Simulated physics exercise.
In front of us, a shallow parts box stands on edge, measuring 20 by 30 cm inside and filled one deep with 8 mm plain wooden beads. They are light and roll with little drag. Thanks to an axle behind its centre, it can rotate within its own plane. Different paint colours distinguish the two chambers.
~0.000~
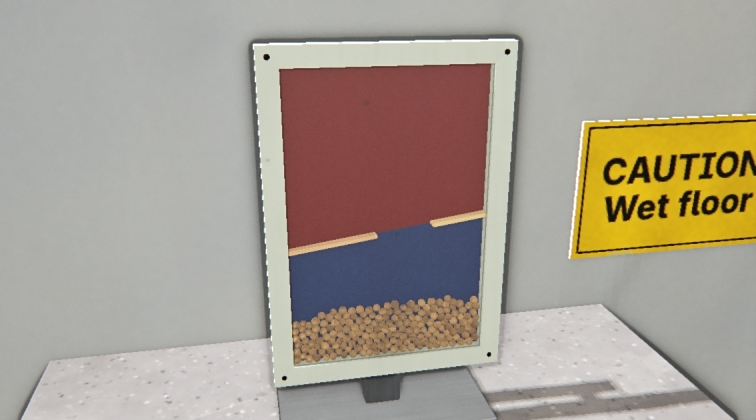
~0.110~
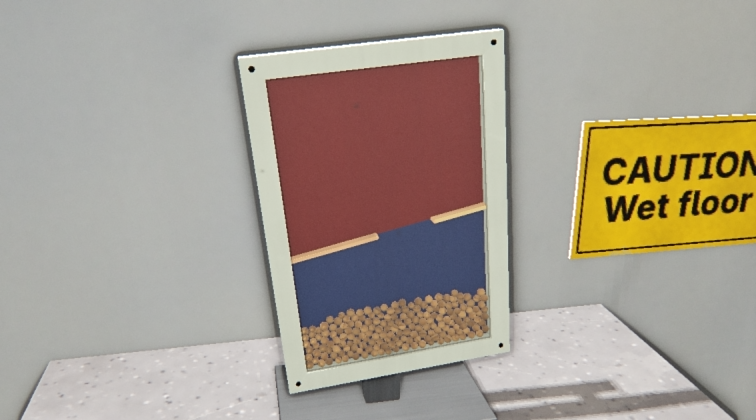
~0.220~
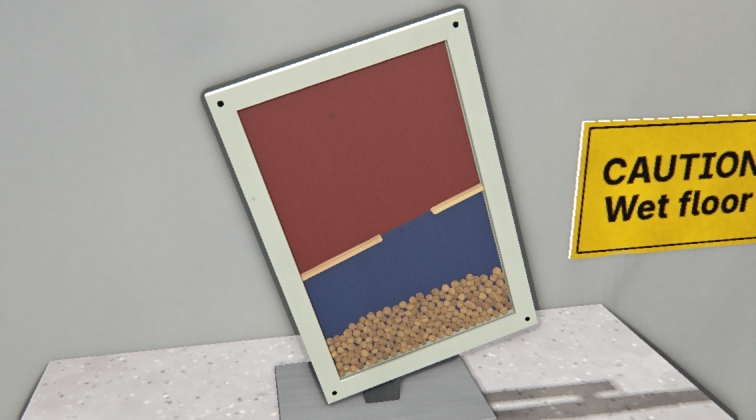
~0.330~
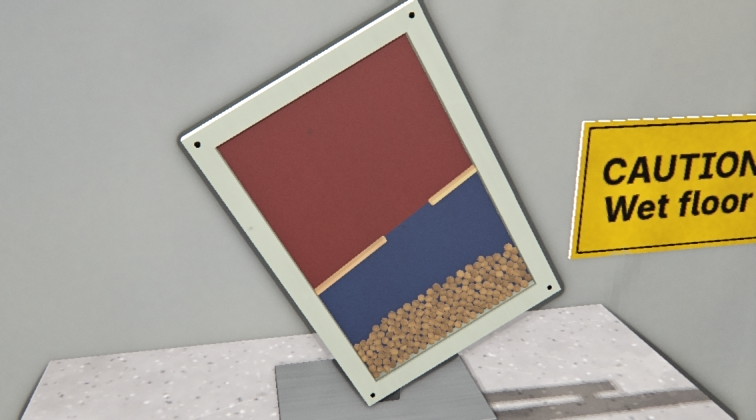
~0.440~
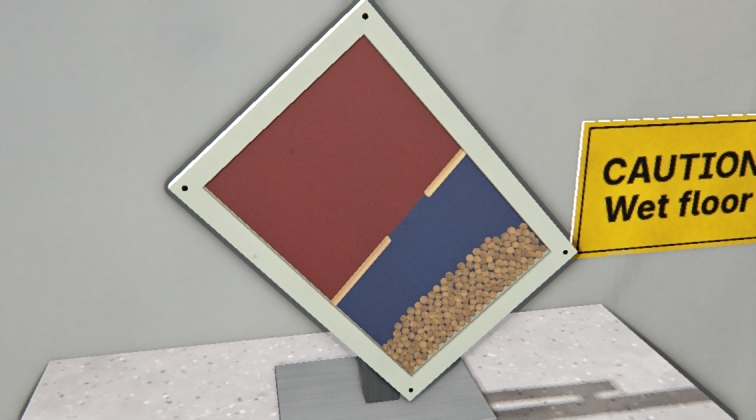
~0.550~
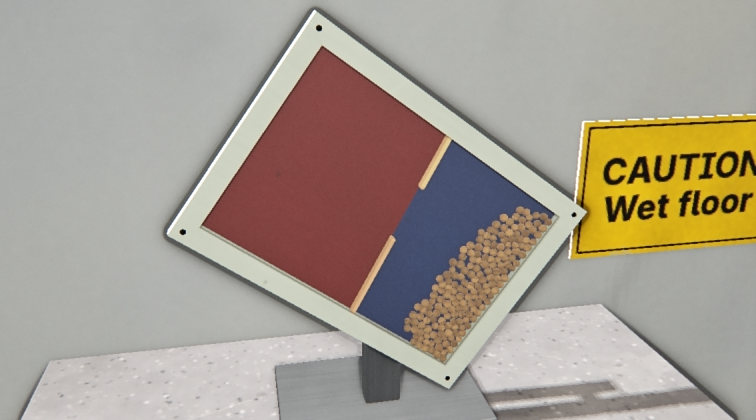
A pale-framed box turned anticlockwise on its stand beside a yellow caution sign, leaning well over to the left, while the small brown beads in its blue section shifted and heaped toward the right.
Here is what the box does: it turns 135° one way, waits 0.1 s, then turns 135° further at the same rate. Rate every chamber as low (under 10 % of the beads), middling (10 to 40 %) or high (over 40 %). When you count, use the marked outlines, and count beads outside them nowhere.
Red chamber: High; blue chamber: Middling.
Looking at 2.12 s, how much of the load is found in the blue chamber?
55 per cent.
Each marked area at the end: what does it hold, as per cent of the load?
At the end the red chamber has 70 percent and the blue chamber has 30 percent.
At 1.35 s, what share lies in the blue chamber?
That comes to some 100 percent of the load.
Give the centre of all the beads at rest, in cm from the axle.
Right: About 5 cm; below: About 7 cm.
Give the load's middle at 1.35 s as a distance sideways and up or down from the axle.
Roughly 10 centimetres to the right and 2 centimetres above.
After 1.35 s, it stands 135° anticlockwise; the beads' middle is 10 cm right of and 2 cm above the centre; blue 100 %.
After 2.12 s, it has come round 203° anticlockwise; the beads' middle is in line with and 3 cm below the centre; red 45 %, blue 55 %.
After 2.79 s, it has come round 270° anticlockwise; the beads' middle is 6 cm right of and 7 cm below the centre; red 70 %, blue 30 %.
At rest by 3.6 s, it has come round 270° anticlockwise; red 70 %, blue 30 %.
